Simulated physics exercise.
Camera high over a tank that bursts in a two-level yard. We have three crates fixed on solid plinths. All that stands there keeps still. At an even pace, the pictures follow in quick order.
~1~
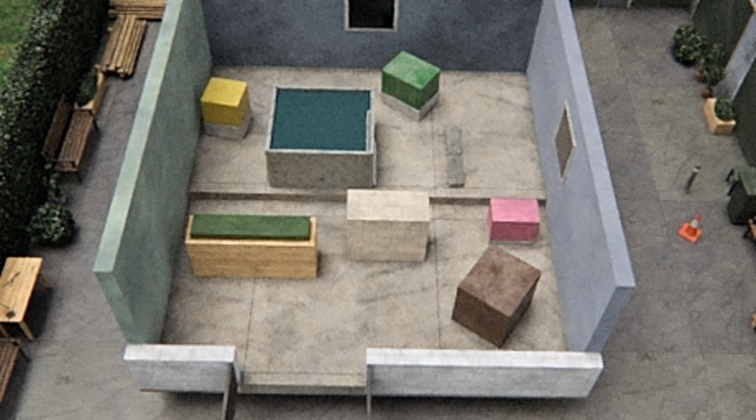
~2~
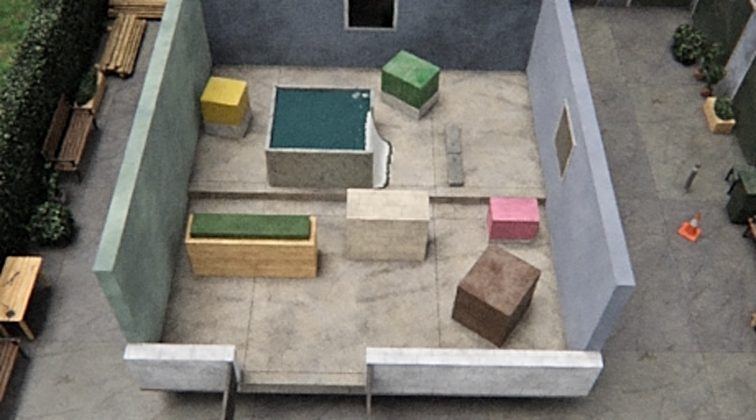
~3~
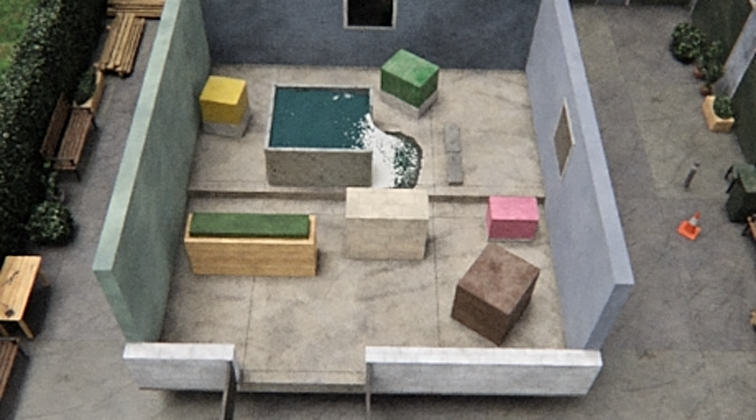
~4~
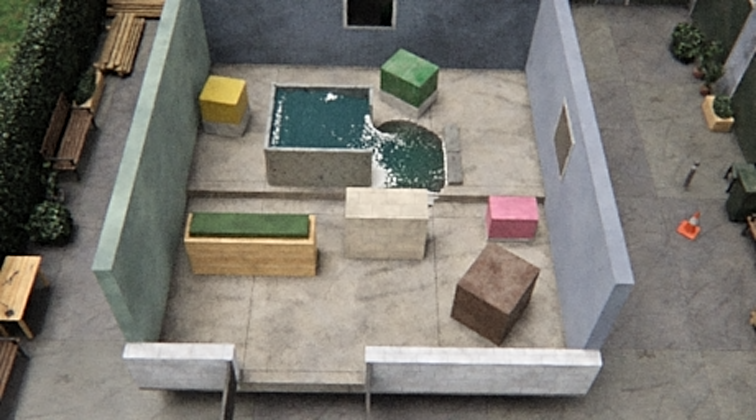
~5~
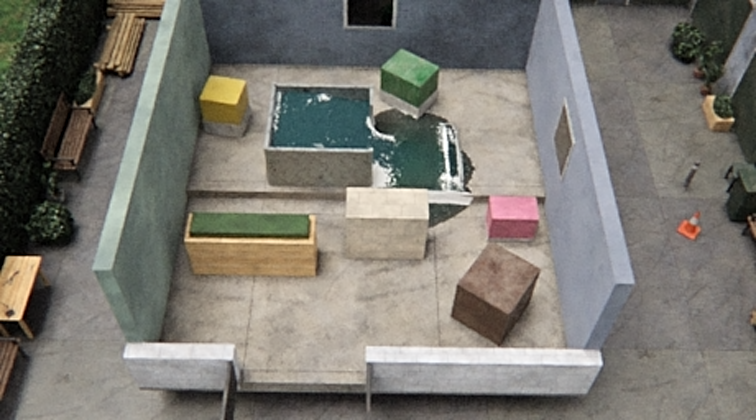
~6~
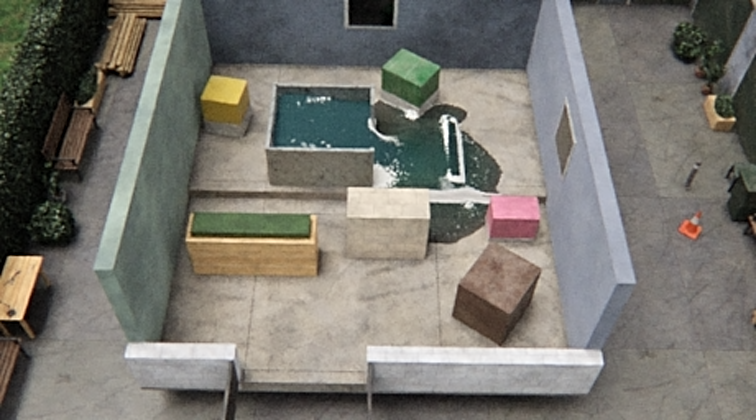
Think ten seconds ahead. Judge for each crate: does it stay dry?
Yellow crate: A dry one. Pink crate: A wet one. Green crate: A dry one.
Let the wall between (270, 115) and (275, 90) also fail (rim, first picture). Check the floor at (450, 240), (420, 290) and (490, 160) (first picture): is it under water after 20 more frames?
Place one: Spared by the leak. Place two: Spared by the leak. Place three: Spared by the leak.
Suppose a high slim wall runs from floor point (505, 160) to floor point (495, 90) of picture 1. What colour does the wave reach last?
Yellow crate.
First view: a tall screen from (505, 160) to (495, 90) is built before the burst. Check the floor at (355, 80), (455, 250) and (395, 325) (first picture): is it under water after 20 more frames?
As listed: Wet, flooded, wet.
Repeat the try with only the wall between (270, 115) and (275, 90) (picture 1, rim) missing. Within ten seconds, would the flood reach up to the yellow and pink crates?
As it turns out, the yellow crate gets overtopped, and the pink crate gets overtopped.
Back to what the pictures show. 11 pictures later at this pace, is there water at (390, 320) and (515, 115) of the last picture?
Unflooded; swamped.
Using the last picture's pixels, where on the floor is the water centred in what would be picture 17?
Near pixel (433, 169).
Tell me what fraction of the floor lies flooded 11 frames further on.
Around 40 percent.
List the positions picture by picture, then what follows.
The first picture shows the tank at (322, 122) is whole and still.
In the second picture, the front is at a hidden place, out from the gap at (370, 151).
In the third picture, the front is at (417, 149), out from the gap at (369, 152).
In the fourth picture, water pours out at (369, 153) and has run to (443, 147).
In the fifth picture, the front is at (467, 195), out from the gap at (369, 154).
In the sixth picture, the front is at a hidden place, out from the gap at (370, 153).
A moment on, water covers 30 % of the floor; the yellow crate not reached, the pink crate water round its plinth, the green crate water round its plinth.
Next, water covers 40 % of the floor; the yellow crate not reached, the pink crate water round its plinth, the green crate water round its plinth.
Then, water covers 55 % of the floor; the yellow crate not reached, the pink crate water round its plinth, the green crate water round its plinth.
Later, water covers 80 % of the floor; the yellow crate water round its plinth, the pink crate water round its plinth, the green crate water round its plinth.
In the end, water covers 95 % of the floor; the yellow crate stayed above the water, the pink crate was topped, the green crate stayed above the water.
